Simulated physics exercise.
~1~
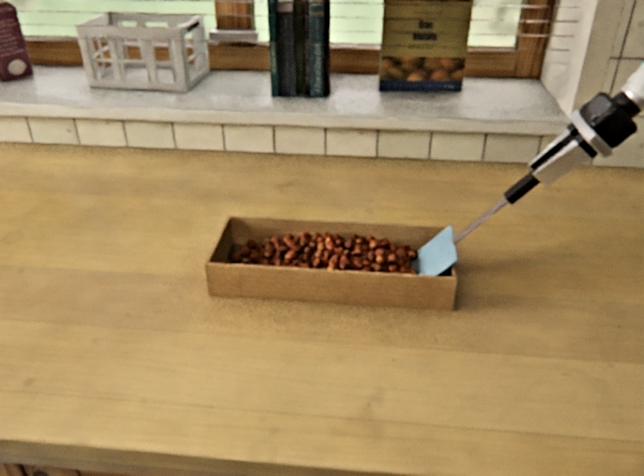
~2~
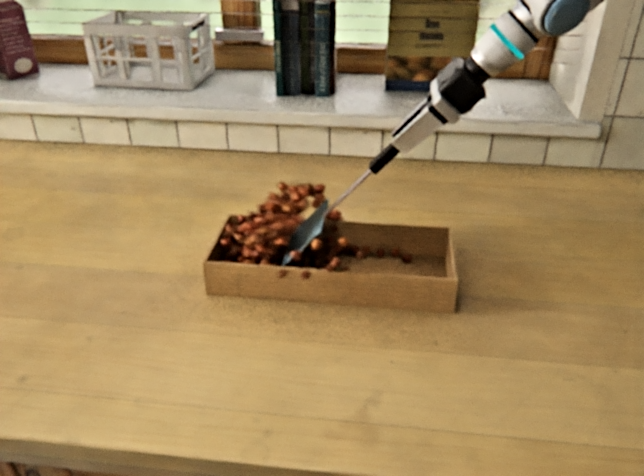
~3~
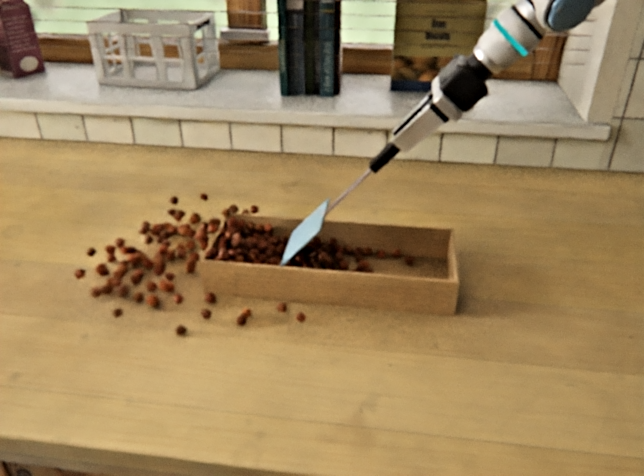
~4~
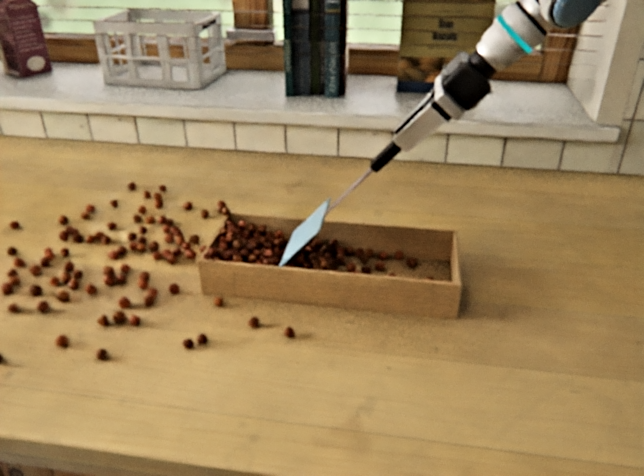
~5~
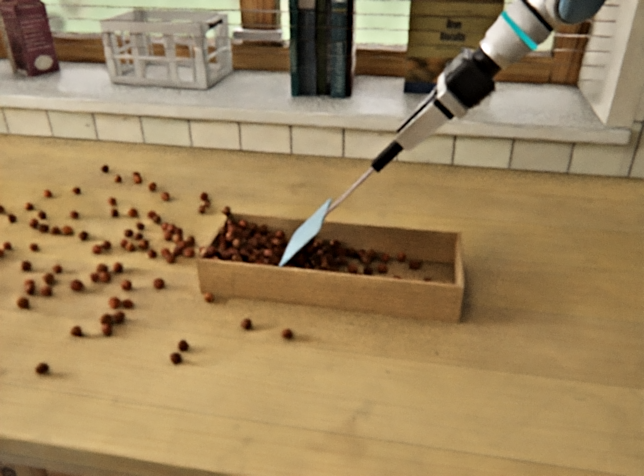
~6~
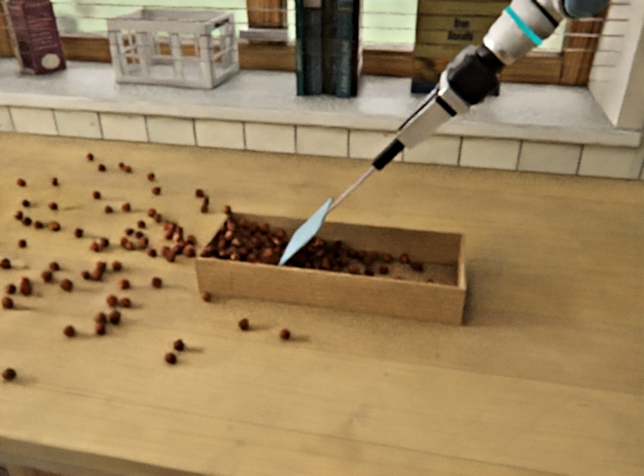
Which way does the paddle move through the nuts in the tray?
The paddle moves to the left, pushing the nuts toward the left end of the tray.
